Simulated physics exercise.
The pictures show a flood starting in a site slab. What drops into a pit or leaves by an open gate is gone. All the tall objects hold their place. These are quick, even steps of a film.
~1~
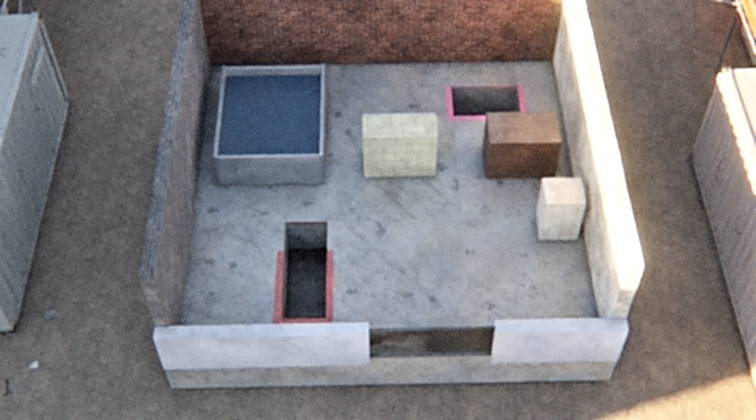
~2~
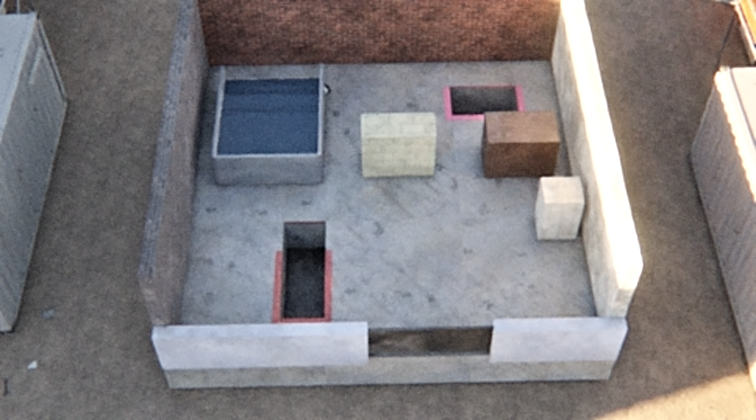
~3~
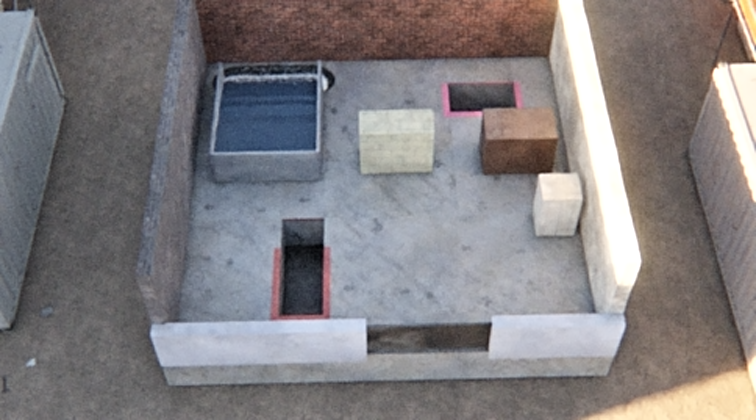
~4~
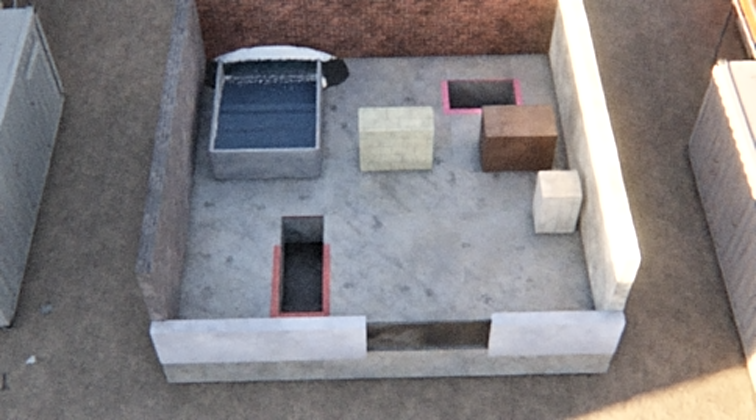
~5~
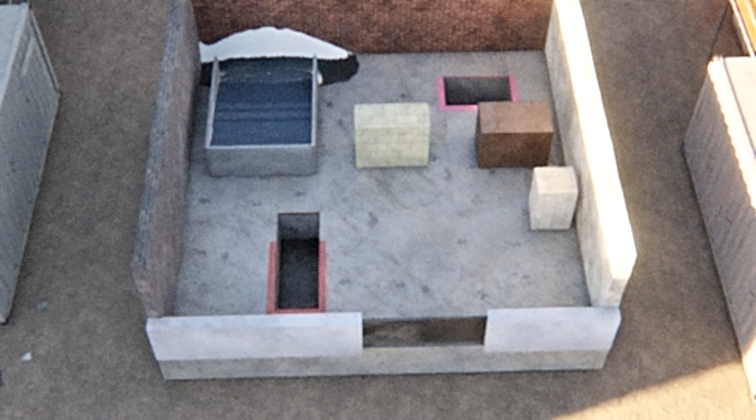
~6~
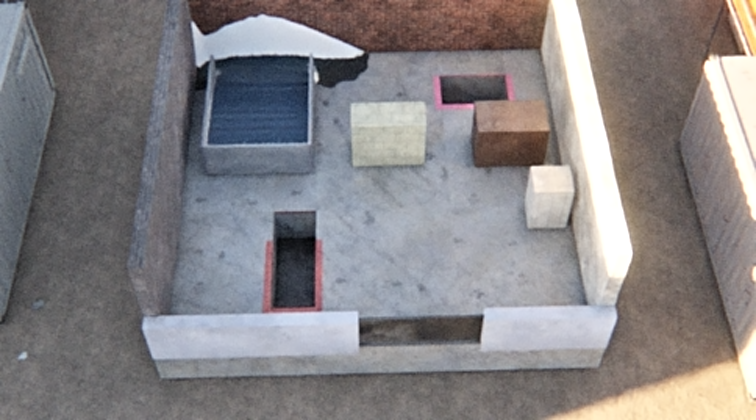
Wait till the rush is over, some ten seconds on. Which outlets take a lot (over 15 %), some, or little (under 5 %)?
In the end: The gate takes not even 5 %; the red pit takes from 5 to 15 %; the pink pit takes above 15 %.
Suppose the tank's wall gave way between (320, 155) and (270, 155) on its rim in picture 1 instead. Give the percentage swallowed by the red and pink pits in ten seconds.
In per cent: Red 50, pink 0.
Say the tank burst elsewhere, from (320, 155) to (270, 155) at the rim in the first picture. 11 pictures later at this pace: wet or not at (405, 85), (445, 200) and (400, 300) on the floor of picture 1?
In turn: Not flooded, no water, covered.
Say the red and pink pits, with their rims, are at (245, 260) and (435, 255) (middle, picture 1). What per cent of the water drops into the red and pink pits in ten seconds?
Per cent: Red 12, pink 10.
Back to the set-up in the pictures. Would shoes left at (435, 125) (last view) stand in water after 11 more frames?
At that place: Flooded.
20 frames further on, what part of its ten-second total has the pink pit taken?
Near 35 in a hundred.
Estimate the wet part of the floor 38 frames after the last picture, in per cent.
About 65 per cent.
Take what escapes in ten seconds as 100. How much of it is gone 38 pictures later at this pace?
Near 55 in a hundred.
A moment on, water covers 15 % of the floor; the gate 0 %, the red pit 0 %, the pink pit 0 %.
Next, water covers 25 % of the floor; the gate 0 %, the red pit 0 %, the pink pit 3 %.
Then, water covers 45 % of the floor; the gate 0 %, the red pit 0 %, the pink pit 9 %.
Later, water covers 65 % of the floor; the gate 0 %, the red pit 3 %, the pink pit 16 %.
In the end, water covers 80 % of the floor; the gate 0 %, the red pit 8 %, the pink pit 25 %.
